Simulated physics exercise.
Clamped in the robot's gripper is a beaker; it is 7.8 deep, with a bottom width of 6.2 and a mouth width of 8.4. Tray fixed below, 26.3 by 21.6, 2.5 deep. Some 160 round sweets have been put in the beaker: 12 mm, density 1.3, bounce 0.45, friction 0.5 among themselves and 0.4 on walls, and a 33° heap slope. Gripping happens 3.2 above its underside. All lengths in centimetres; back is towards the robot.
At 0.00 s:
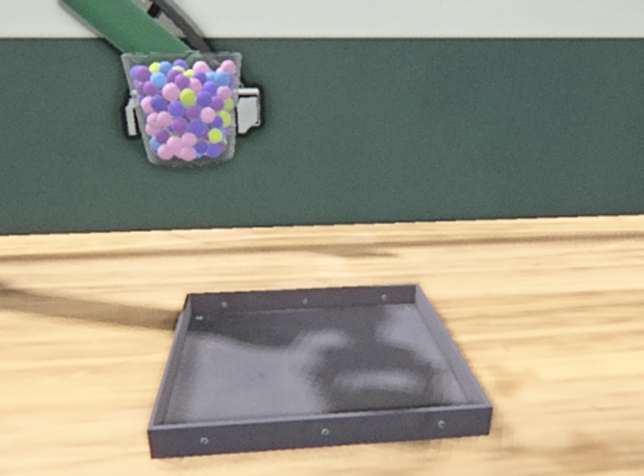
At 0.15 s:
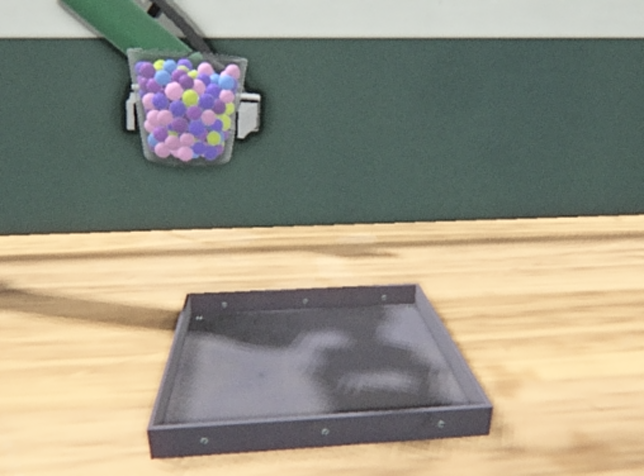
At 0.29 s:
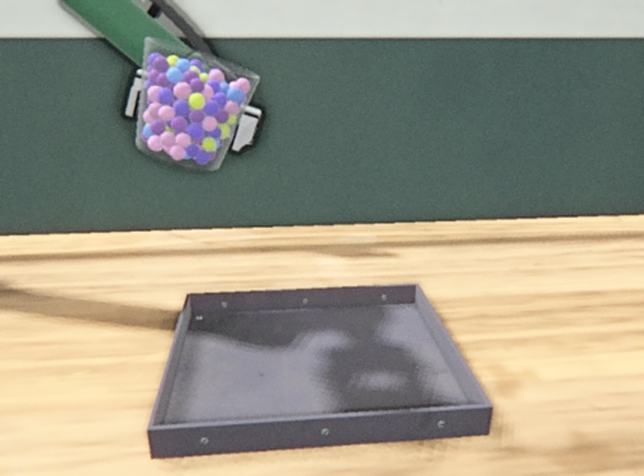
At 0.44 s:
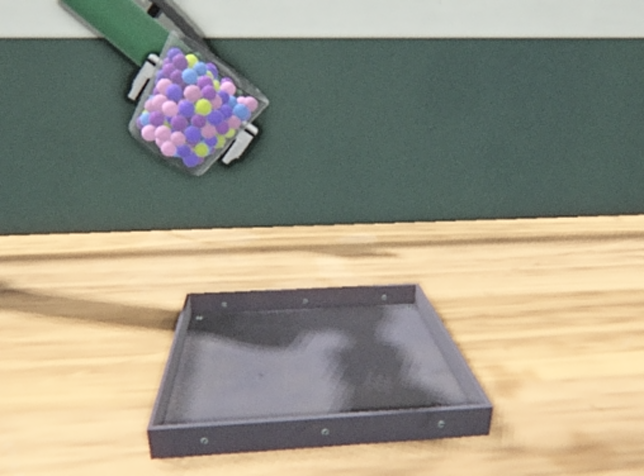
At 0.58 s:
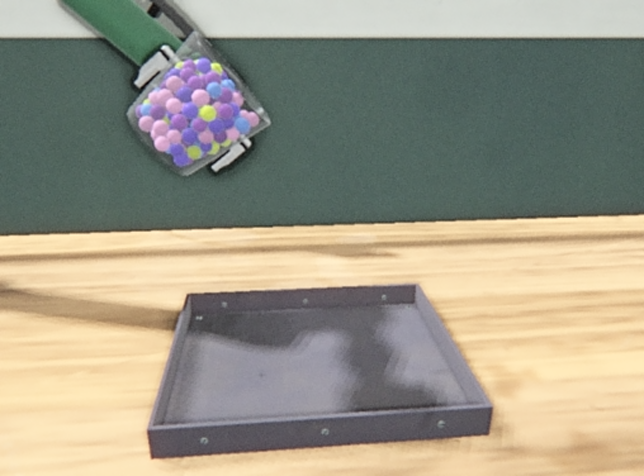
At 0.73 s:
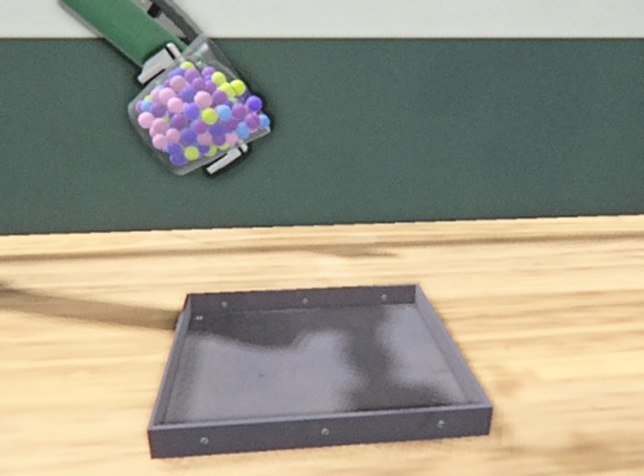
A clear beaker packed with small round sweets in pink, purple, blue and yellow-green hangs at the upper left, clamped in a gripper on a green robot arm. Seen from the front and slightly above, a dark, empty square tray rests on a pale wooden surface before a dark green wall. The gripper steadily tilts the beaker rightward, the sweets shifting inside, while the camera stays still.
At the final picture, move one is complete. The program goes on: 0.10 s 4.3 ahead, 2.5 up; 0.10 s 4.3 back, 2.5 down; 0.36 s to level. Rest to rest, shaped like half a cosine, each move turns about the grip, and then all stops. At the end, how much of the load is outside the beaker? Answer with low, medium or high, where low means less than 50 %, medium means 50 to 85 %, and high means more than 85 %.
Medium.
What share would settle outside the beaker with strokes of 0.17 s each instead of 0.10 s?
Around 25 percent.
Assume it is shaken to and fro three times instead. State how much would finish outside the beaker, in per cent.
Then about 95 per cent.
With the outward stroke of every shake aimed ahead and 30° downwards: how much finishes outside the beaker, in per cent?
About 25 per cent.
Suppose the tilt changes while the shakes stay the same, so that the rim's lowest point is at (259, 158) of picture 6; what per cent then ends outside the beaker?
The share is about 100 percent.
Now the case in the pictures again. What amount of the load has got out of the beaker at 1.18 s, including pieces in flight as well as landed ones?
About 75 in a hundred parts are out.
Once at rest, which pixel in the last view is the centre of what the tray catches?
Near (391, 350).
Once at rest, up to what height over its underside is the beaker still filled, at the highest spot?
I'd say near 4.0 cm from the bottom.
After 0.95 s, tilted 56° forward, highest piece 27 above the table; 47 in the beaker, 112 in flight or on a rim.
After 1.18 s, tilted 13° forward, highest piece 27 above the table; 100 in the tray, 37 in the beaker, 13 on the table or floor, 9 in flight or on a rim.
After 1.49 s, level, highest piece 26 above the table; 101 in the tray, 37 in the beaker, 21 on the table or floor.
After 2.54 s, level, highest piece 26 above the table; 101 in the tray, 37 in the beaker, 21 on the table or floor.
At rest, 101 in the tray, 37 in the beaker, 21 on the table or floor. That is 77 % outside the beaker.
